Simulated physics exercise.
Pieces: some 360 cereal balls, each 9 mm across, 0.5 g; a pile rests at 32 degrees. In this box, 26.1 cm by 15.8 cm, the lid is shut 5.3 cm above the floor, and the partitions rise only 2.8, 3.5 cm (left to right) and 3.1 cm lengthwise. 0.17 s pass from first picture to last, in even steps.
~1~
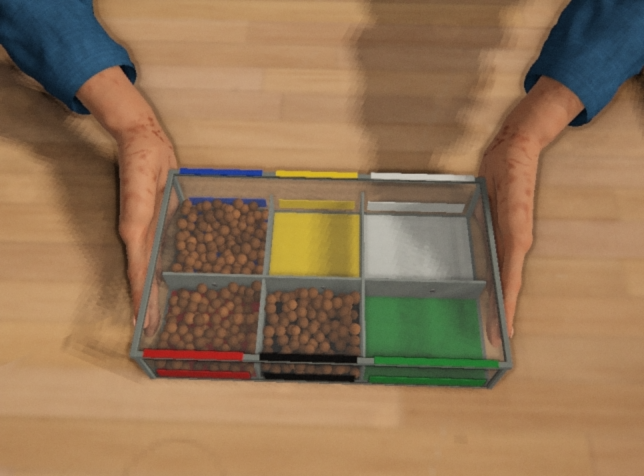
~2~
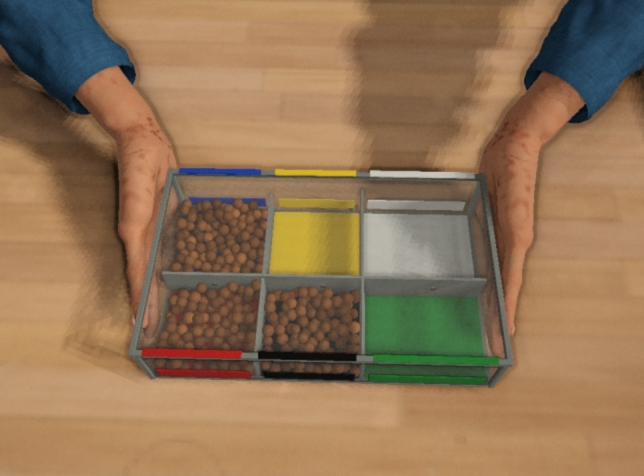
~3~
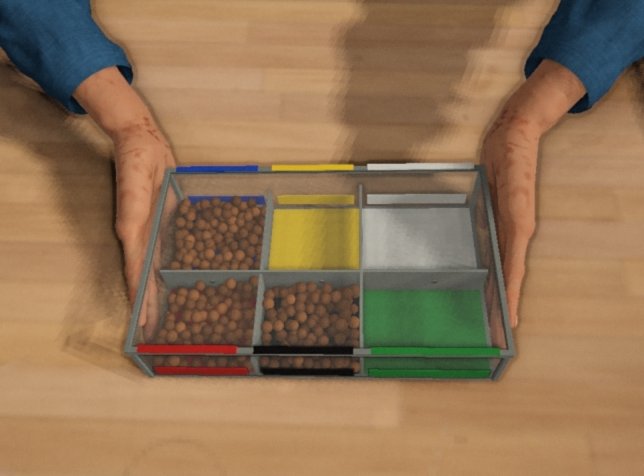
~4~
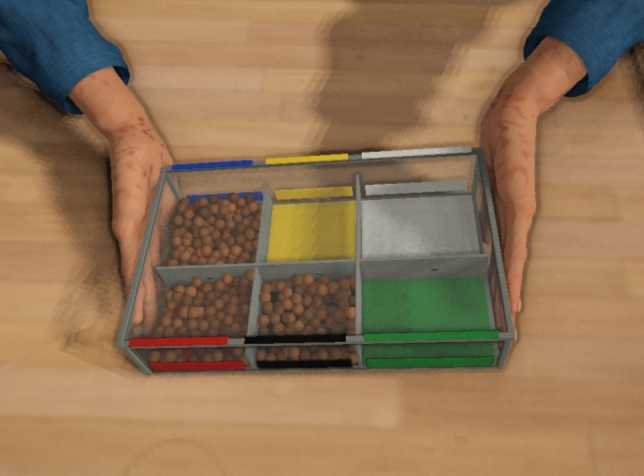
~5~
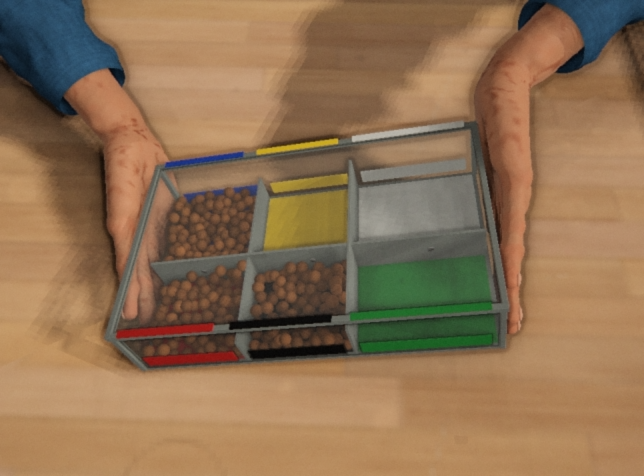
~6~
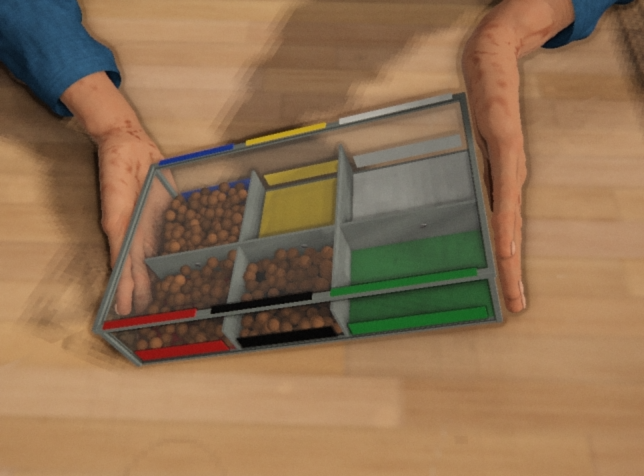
A clear lidded box divided into six compartments sits between two hands in blue sleeves, seen from above on a pale wooden surface. Small brown balls partly fill the blue, red and black-marked sections at left and lower middle, while the yellow, white and green ones are empty. The hands hold the box nearly level, then raise its right side, slanting it gradually more steeply toward the left, as the balls stay in their compartments.
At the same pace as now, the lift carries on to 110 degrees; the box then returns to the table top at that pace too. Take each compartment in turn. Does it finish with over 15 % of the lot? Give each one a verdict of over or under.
Red - over; blue - over; green - under; yellow - under; white - under; black - under.
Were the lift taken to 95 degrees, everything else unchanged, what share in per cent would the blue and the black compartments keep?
Shares: Blue 60 and black 5, in per cent.
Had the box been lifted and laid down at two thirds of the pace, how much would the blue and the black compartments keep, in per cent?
In that case blue keeps 65 per cent while black keeps 0 per cent.
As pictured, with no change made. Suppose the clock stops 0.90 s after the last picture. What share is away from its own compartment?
30 %.
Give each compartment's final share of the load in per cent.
Final shares: Red 35 %; blue 65 %; green 0 %; yellow 0 %; white 0 %; black 0 %.
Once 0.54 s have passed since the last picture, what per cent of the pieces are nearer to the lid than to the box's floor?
Around 70 %.
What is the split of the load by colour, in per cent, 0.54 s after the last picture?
Red 35 %, blue 50 %, green 0 %, yellow 0 %, white 0 %, black 15 %.
Then, 0.54 s after the last picture, tilt 110 degrees; red 35 %, blue 50 %, black 15 %.
Then, 0.90 s after the last picture, tilt 47 degrees; red 40 %, blue 60 %.
Then, 1.35 s after the last picture, tilt 0 degrees; red 35 %, blue 65 %.
In the end, red 35 %, blue 65 %, green 0 %, yellow 0 %, white 0 %, black 0 %.
